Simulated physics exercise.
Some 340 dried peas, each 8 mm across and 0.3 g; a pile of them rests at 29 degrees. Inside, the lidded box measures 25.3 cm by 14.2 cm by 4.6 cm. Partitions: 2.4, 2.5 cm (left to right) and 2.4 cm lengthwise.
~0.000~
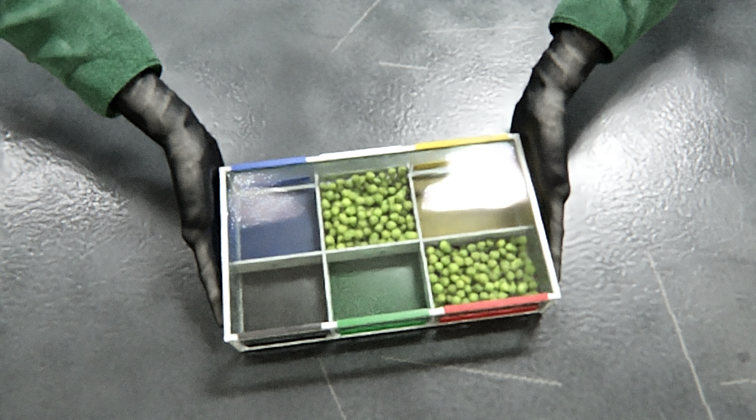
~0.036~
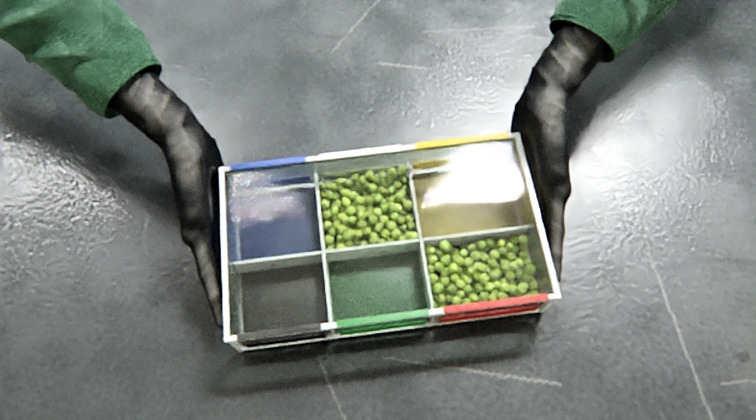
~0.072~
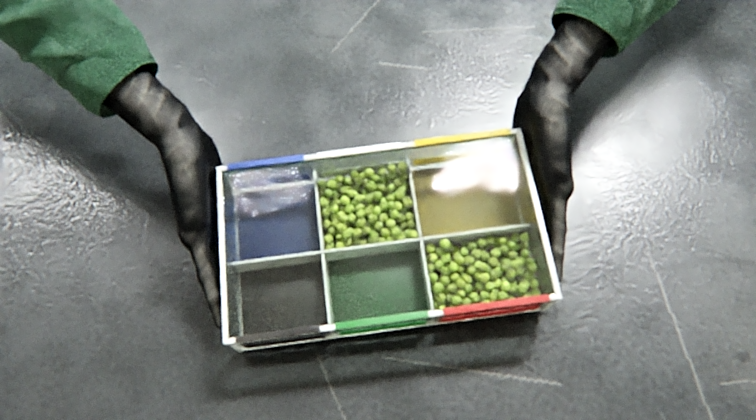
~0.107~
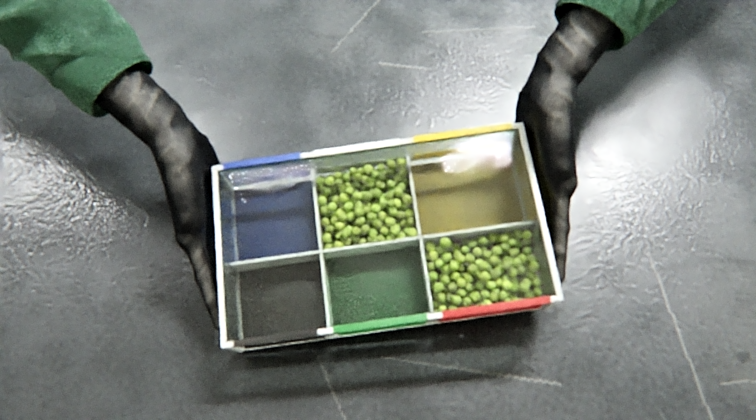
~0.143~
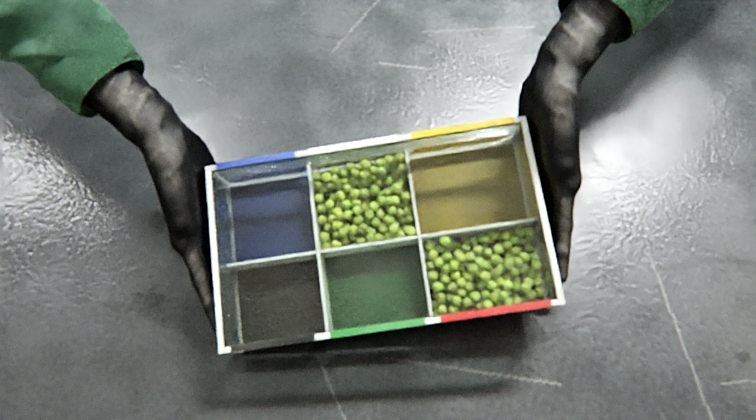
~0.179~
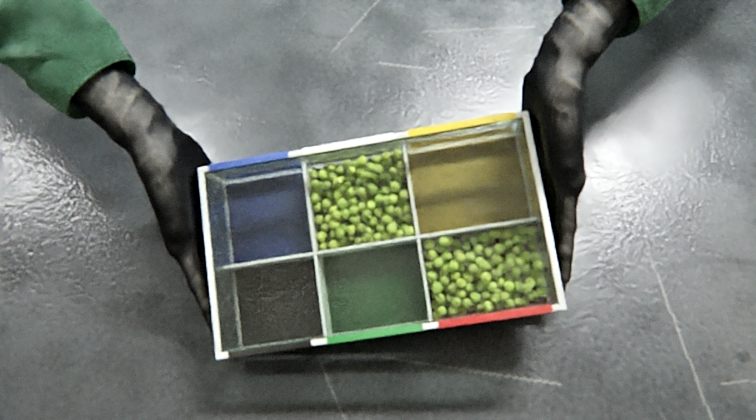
We see two dark-gloved hands in green sleeves holding a clear-lidded, six-compartment box, green peas filling the top middle and bottom right sections, as they tilt it gradually, the left side dipping and the peas staying in their compartments.
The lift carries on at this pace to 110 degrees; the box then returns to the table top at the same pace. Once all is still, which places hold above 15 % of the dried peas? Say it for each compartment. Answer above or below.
Red above, blue below, green above, yellow below, white below, black above.
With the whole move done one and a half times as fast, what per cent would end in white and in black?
Then: White 5, black 45.
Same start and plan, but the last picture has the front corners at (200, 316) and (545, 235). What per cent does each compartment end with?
Red 0, blue 60, green 0, yellow 0, white 35, black 0.
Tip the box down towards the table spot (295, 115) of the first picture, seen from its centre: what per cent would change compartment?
About 60 per cent.
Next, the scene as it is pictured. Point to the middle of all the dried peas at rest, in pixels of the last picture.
Around (337, 308).
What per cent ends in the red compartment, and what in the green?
Red 30; green 20.
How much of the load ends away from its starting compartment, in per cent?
About 70 per cent.
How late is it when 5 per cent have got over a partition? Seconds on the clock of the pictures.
Near 0.65 s.
After 0.92 s, tilt 110 degrees; red 35 %, blue 5 %, green 20 %, white 20 %, black 25 %.
Then, at 1.42 s, tilt 48 degrees; red 30 %, green 20 %, black 50 %.
Then, at 1.98 s, tilt 0 degrees; red 30 %, green 20 %, black 50 %.
In the end, at 2.5 s, red 30 %, blue 0 %, green 20 %, yellow 0 %, white 0 %, black 50 %.
